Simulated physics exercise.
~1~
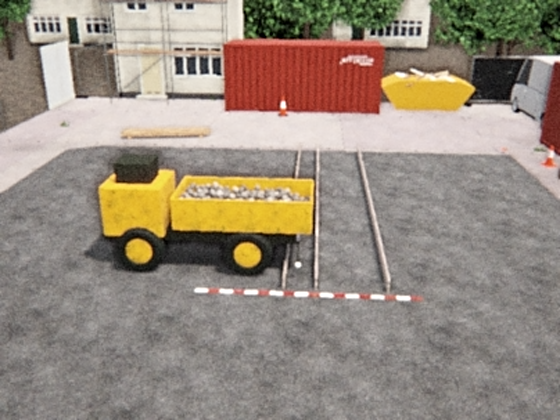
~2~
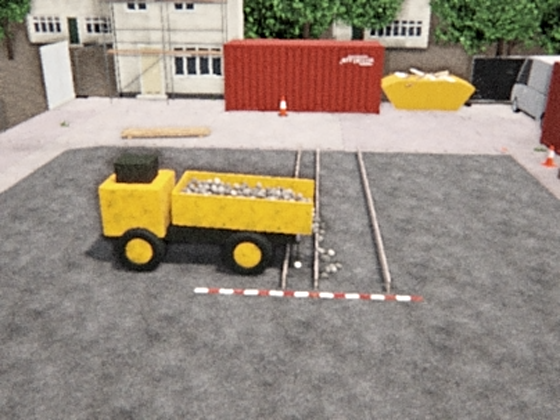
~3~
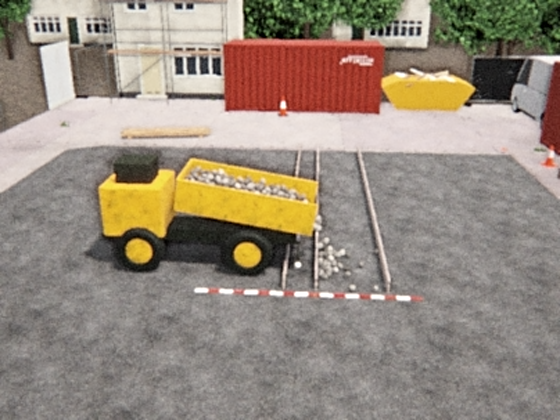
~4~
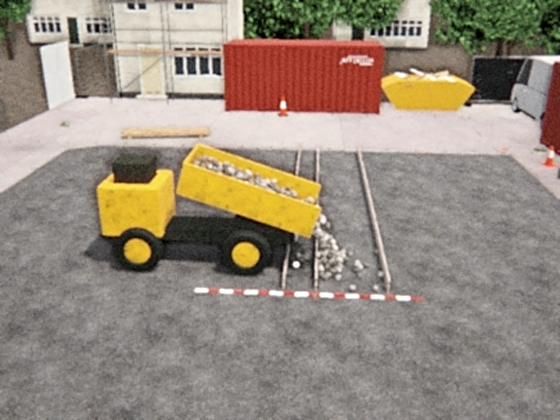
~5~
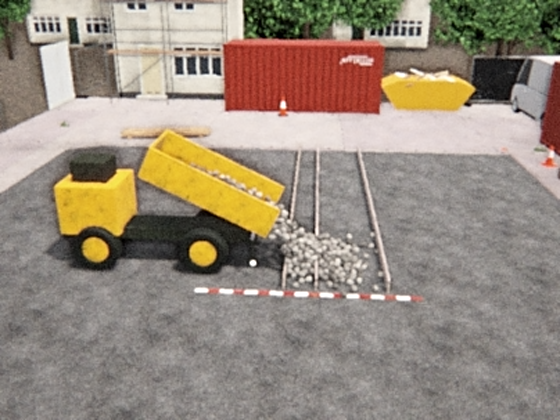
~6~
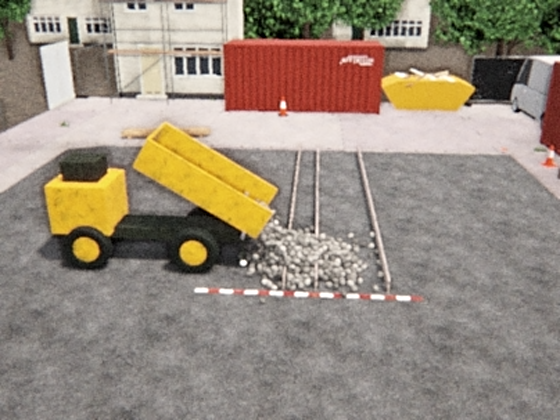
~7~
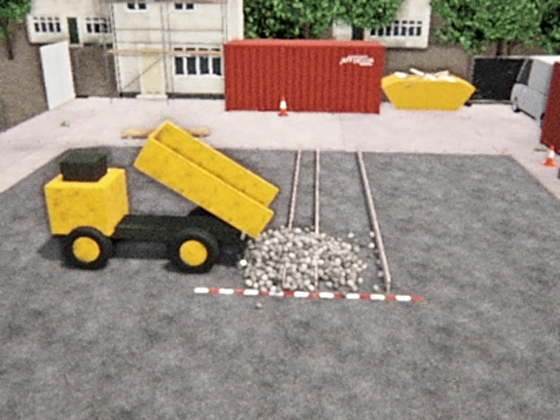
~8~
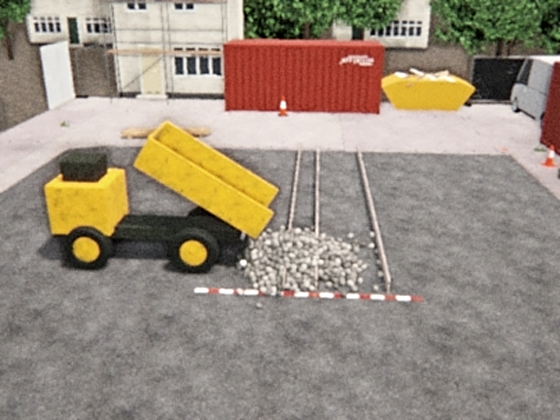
A yellow tipper truck raises its body, pulls left, and leaves pale stones heaped behind it.
